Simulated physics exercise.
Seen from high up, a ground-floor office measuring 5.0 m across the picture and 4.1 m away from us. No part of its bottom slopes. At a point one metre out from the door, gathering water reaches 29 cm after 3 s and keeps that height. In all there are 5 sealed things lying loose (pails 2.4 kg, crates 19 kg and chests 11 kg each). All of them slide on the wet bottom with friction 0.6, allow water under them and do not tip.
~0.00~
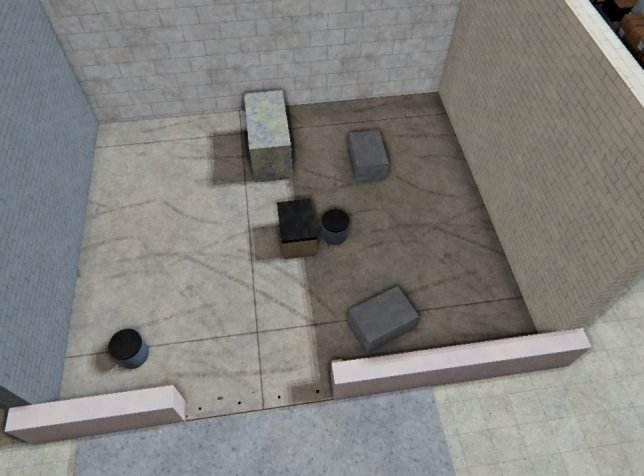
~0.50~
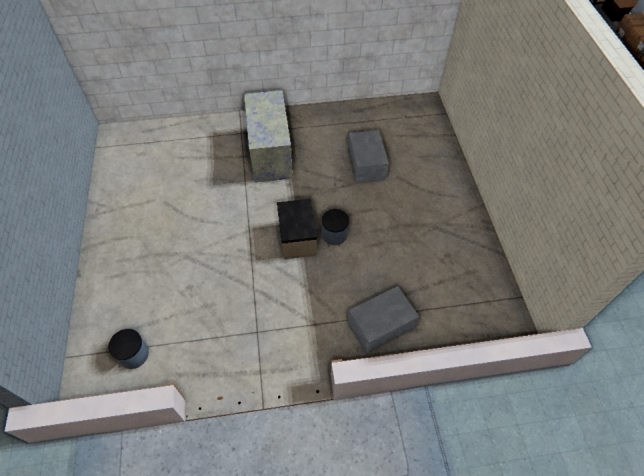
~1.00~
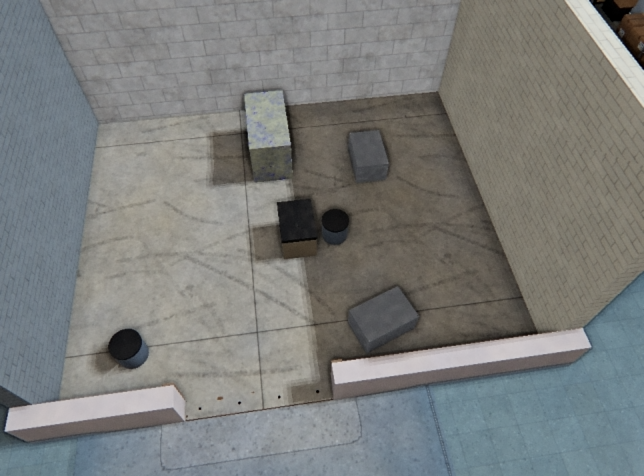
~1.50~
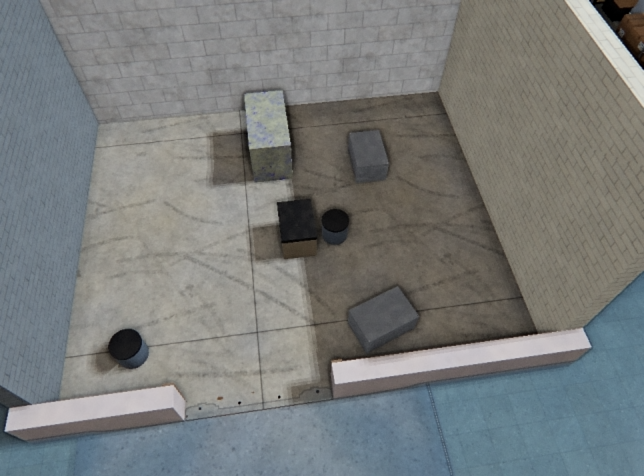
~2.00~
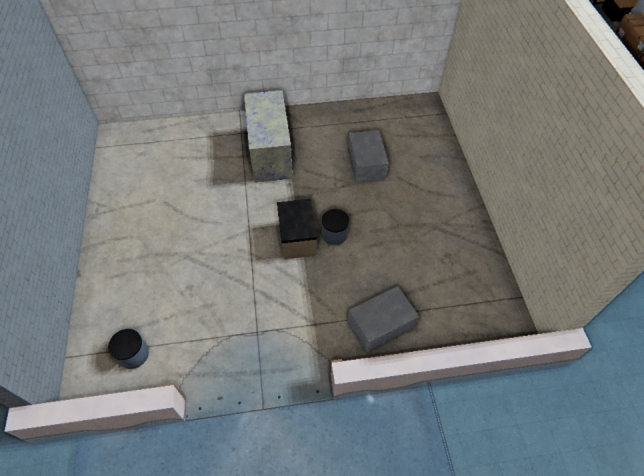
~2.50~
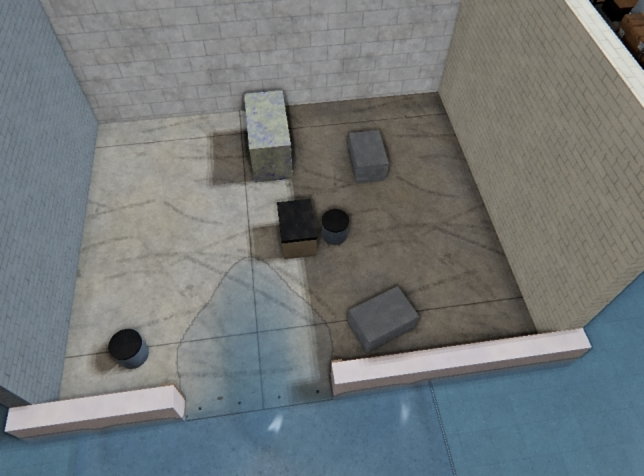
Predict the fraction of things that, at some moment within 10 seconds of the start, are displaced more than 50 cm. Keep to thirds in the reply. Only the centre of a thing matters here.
My answer: One to two thirds.
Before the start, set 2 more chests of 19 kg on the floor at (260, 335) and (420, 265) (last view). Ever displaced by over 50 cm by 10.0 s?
The first: Exceeds it. The second: Falls below it.
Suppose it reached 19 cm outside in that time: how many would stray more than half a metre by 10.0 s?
Count under that change: 2.
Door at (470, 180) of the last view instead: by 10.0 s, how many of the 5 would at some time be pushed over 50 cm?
Then it comes to 4 of them.
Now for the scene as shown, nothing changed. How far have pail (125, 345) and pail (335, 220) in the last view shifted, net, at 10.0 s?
In turn: 10 cm, 150 cm.
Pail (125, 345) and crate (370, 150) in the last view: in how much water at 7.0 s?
Close to 2 and 11 centimetres.
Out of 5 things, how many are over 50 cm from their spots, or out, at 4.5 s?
I get 2.
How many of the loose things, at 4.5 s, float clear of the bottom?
The count is 2.
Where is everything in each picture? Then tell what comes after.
The first frame shows a pail at (125, 344) rests on the ground; a crate at (384, 313) rests on the ground; 0.0 m2 under water; 0 of 5 have shifted.
The second frame shows a pail at (125, 344) rests on the ground; a crate at (384, 313), on the bottom; 0.0 m2 under water; 0 of 5 have shifted.
The third frame shows a pail at (125, 344), on the bottom; a crate at (384, 313) rests on the ground; water covers 0.0 m2; 0 of 5 have shifted.
The fourth frame shows a pail at (125, 344), on the bottom; a crate at (384, 313) rests on the ground; 0.0 m2 under water; 0 of 5 have shifted.
The fifth frame shows a pail at (125, 344) rests on the ground; a crate at (384, 313), on the bottom; water covers 0.7 m2; 0 of 5 have shifted.
The sixth frame shows a pail at (125, 344), on the bottom; a crate at (384, 313), on the bottom; 1.7 m2 under water; 0 of 5 have shifted.
After 3.5 s 0 of 5 are over 50 cm from their spots; 0 afloat.
After 4.5 s 2 of 5 are over 50 cm from their spots; 2 afloat.
After 7.0 s 3 of 5 are over 50 cm from their spots; 3 afloat.
After 10.0 s 3 of 5 are over 50 cm from their spots, and 3 have been at some point; 4 afloat.
